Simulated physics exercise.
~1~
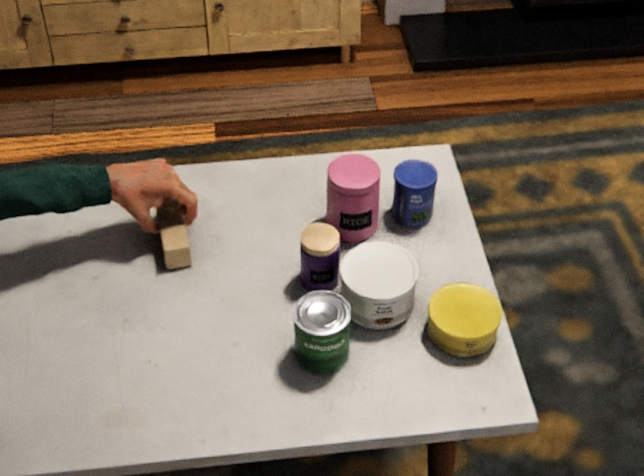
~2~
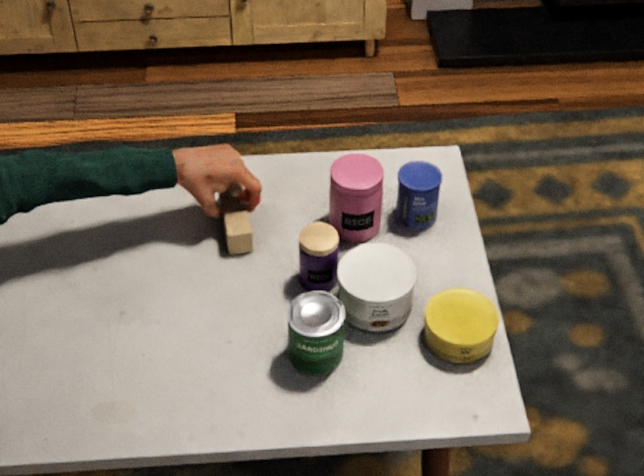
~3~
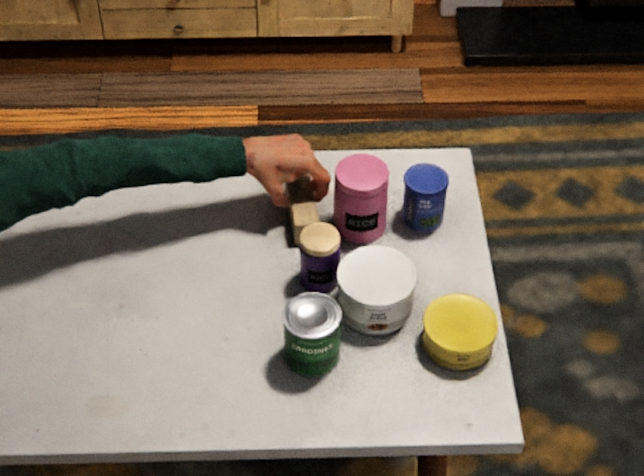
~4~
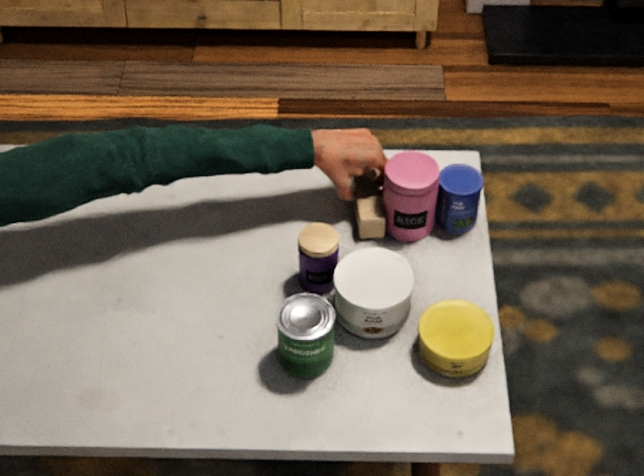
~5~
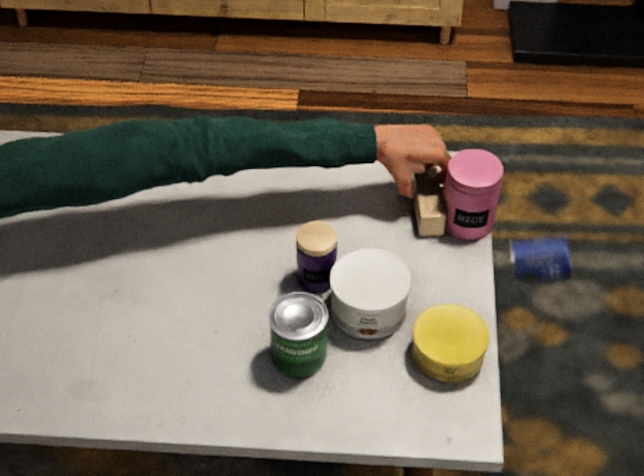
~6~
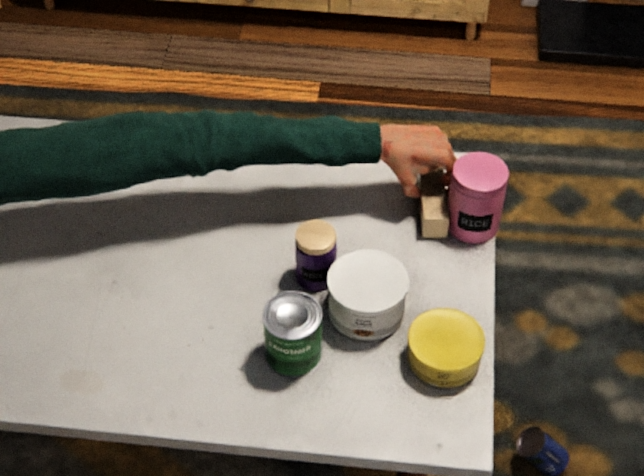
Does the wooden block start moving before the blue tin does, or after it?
The wooden block starts moving first, sliding right under the hand. The blue tin stays still until later, when the pink jar is being pushed right.
